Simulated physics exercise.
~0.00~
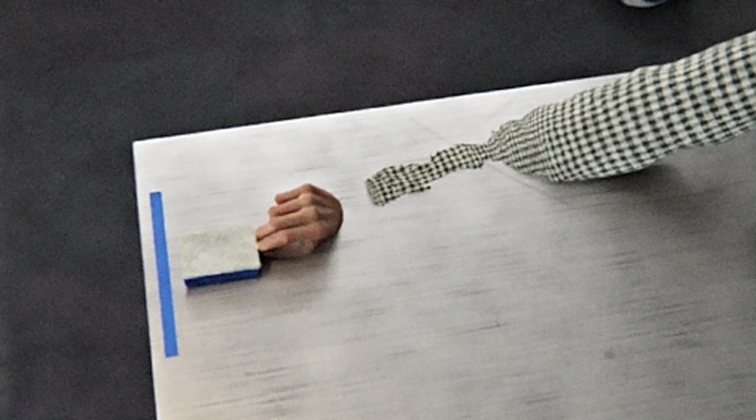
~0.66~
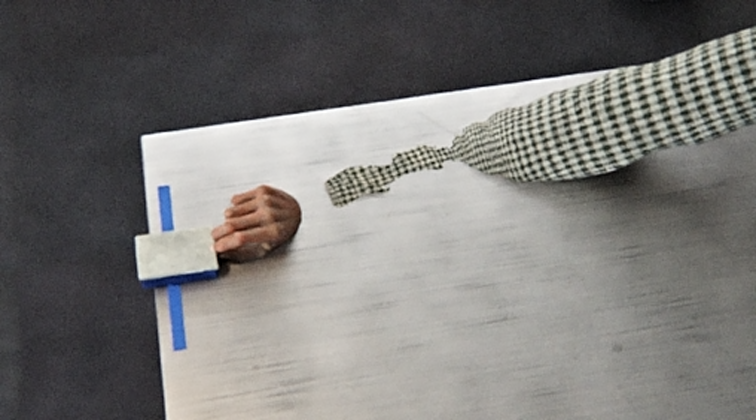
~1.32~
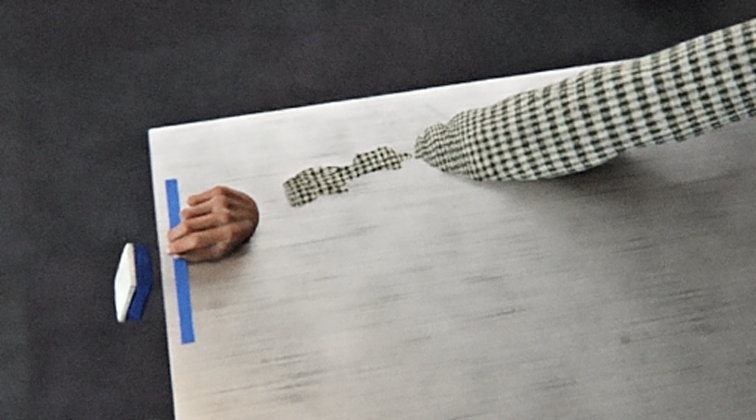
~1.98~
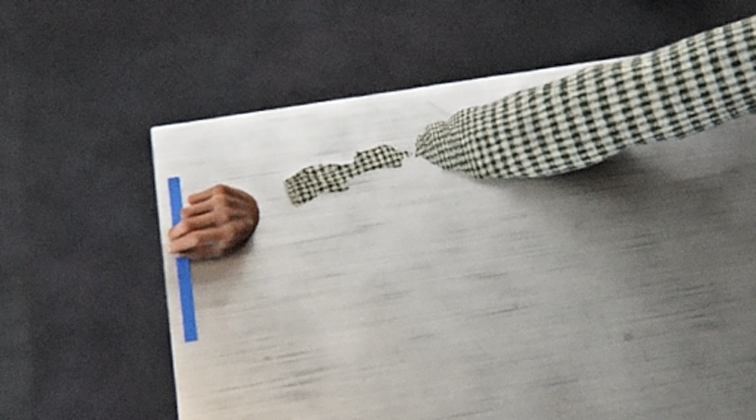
A hand pushes a blue sponge left across the tape until it tips off the table.
